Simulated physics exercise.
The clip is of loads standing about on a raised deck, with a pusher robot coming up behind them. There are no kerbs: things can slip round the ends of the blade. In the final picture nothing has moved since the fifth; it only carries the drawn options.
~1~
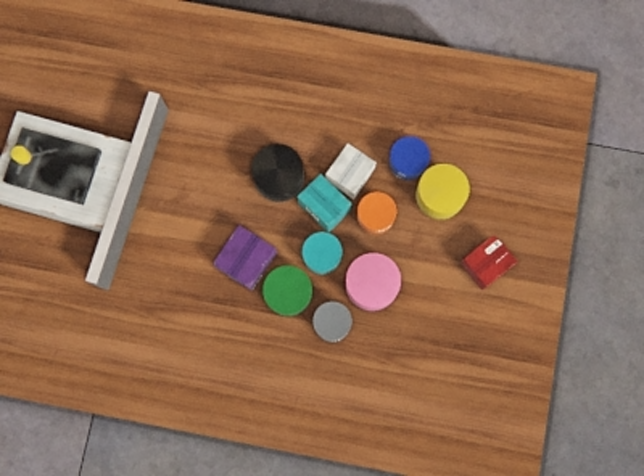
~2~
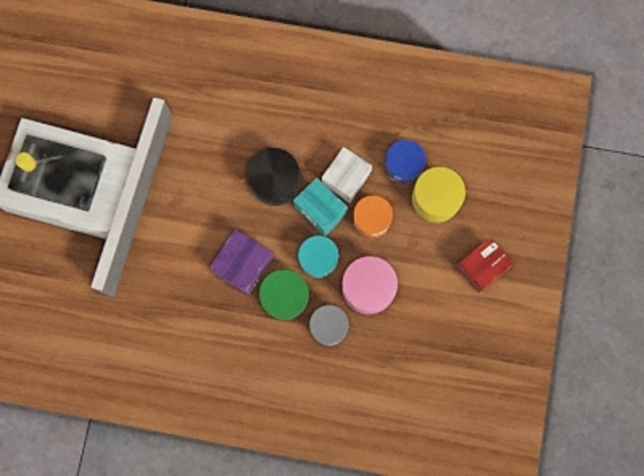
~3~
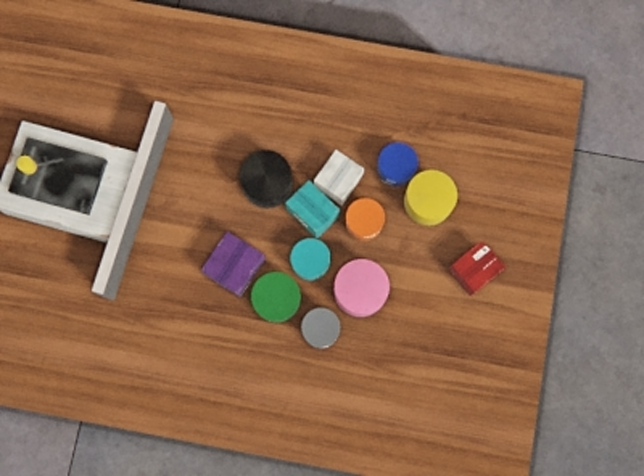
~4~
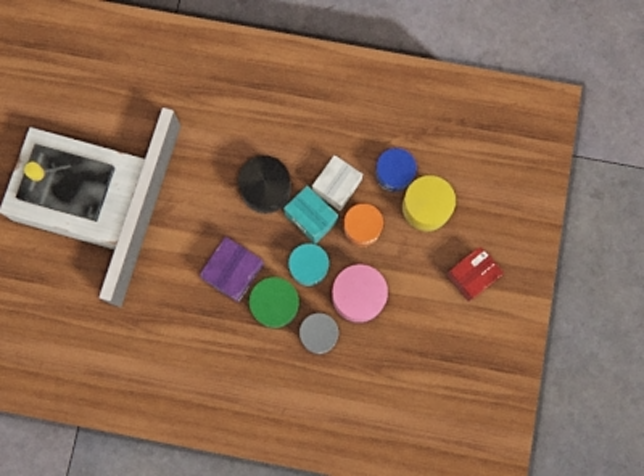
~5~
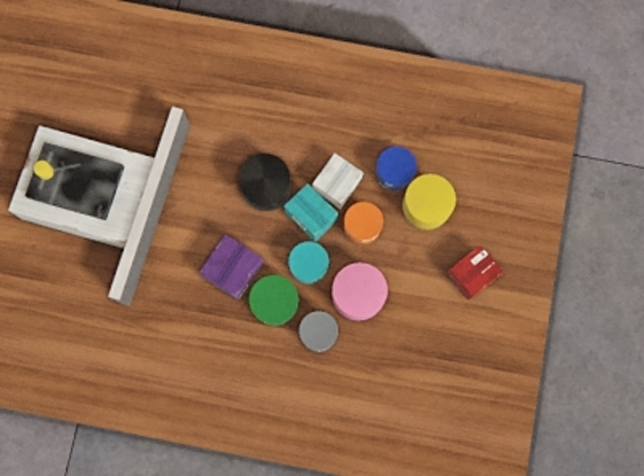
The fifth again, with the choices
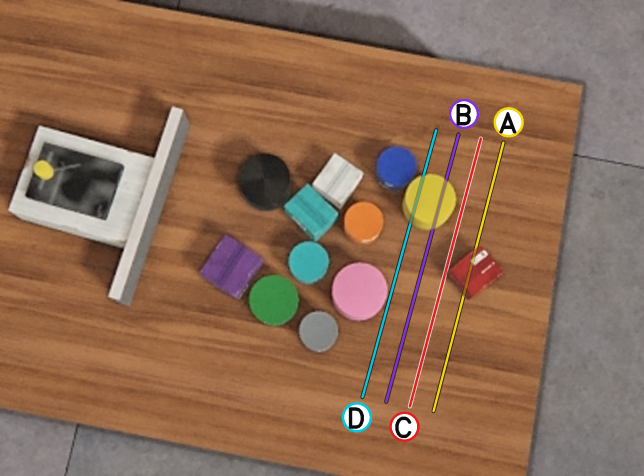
White pusher robot edging slowly right across a wooden deck towards a motionless cluster of colourful round and box-shaped loads.
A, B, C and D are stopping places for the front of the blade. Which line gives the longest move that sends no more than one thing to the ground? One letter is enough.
No second one falls up to A.
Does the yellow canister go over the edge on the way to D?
By then, no.
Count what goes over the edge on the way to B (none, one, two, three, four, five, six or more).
In all, none.
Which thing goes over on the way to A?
The red box goes over.
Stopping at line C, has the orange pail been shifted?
Yes.
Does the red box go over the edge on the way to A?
Yes.
On the marked copy, A at (470, 273); B at (423, 264); C at (446, 269); D at (400, 260).
With A. Early on, robot (196, 205); grey pail (341, 350); green pail (317, 314).
Further on, robot (313, 227); red box (488, 271); pink canister (457, 356).
At the end, robot (404, 244); red box over the edge; orange pail (549, 260); one fallen.
As for the rest, B is within the limit but short; C is within the limit but short; D is within the limit but short.
